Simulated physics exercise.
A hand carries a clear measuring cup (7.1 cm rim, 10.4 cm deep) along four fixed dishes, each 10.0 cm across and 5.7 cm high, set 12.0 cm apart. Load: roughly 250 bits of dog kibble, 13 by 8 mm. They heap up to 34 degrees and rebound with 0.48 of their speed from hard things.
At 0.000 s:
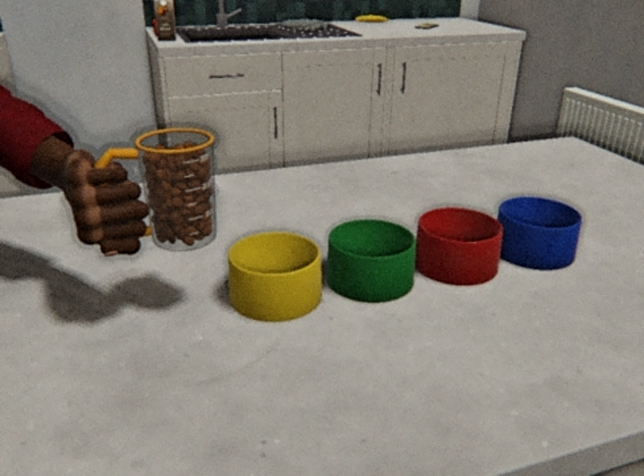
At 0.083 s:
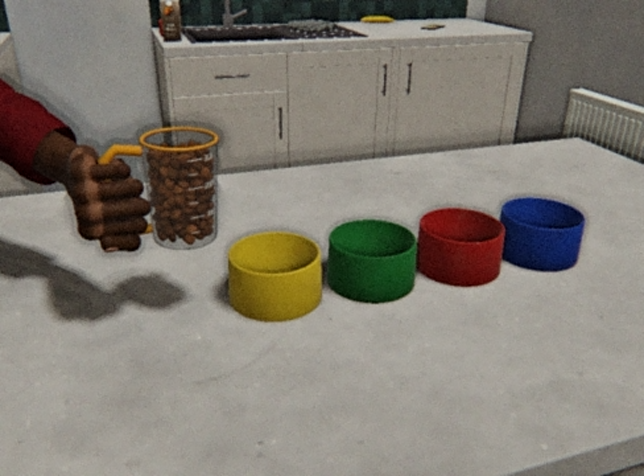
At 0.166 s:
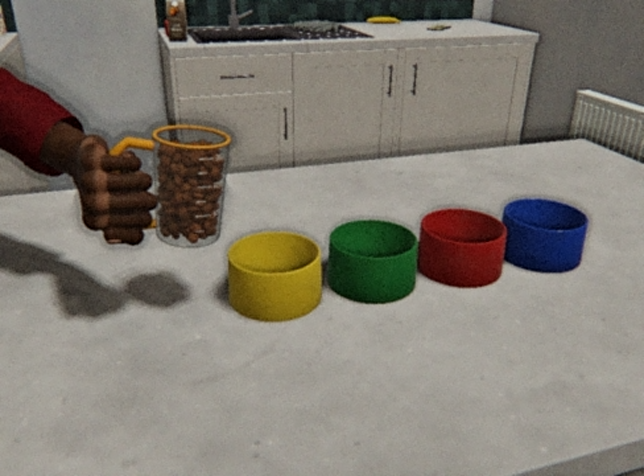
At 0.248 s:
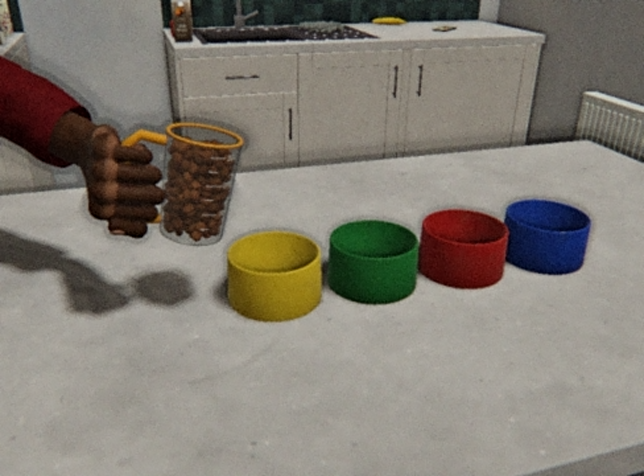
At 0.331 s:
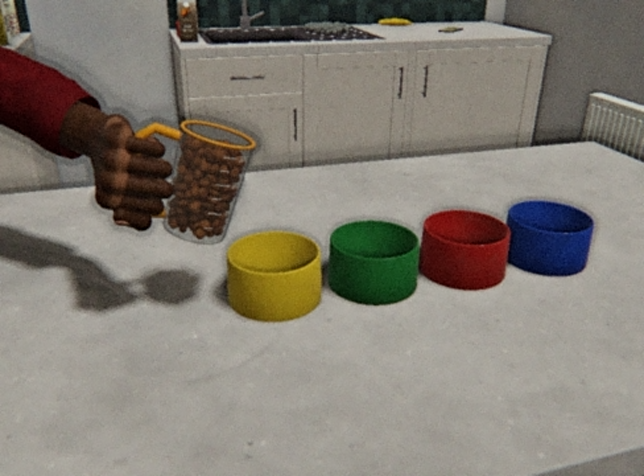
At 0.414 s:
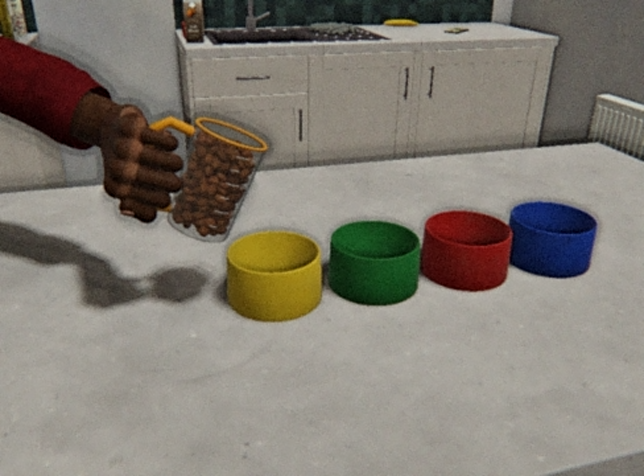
A hand lifting a clear measuring cup of brown kibble, moving it slightly right and tilting it beside four colourful dishes.
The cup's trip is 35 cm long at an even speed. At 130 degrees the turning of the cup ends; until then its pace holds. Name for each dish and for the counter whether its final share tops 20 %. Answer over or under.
Red dish: Under; blue dish: Under; green dish: Over; yellow dish: Under; on the counter: Over.
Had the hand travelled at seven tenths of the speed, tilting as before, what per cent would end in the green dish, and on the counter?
Then: Green 100, counter 0.
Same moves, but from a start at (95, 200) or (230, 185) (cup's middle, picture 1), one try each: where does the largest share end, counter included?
The winner: Green, then red.
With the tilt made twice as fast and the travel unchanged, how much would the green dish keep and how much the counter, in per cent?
Green 50; counter 50.
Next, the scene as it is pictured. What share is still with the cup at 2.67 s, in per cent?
Some 0 per cent of the load.
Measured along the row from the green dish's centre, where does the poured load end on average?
About 3 cm to its right.
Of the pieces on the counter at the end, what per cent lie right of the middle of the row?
Roughly 60 per cent.
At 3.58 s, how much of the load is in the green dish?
Some 65 per cent.
Then, at 1.77 s, tilt 112 degrees; cup holds 75 %, green 25 %.
Then, at 2.67 s, tilt 130 degrees; cup holds 0 %, red 5 %, green 65 %.
Then, at 3.58 s, tilt 130 degrees; cup holds 0 %, red 5 %, green 65 %.
At rest (3.9 s), red 5 %, blue 0 %, green 65 %, yellow 0 %, counter 30 %.
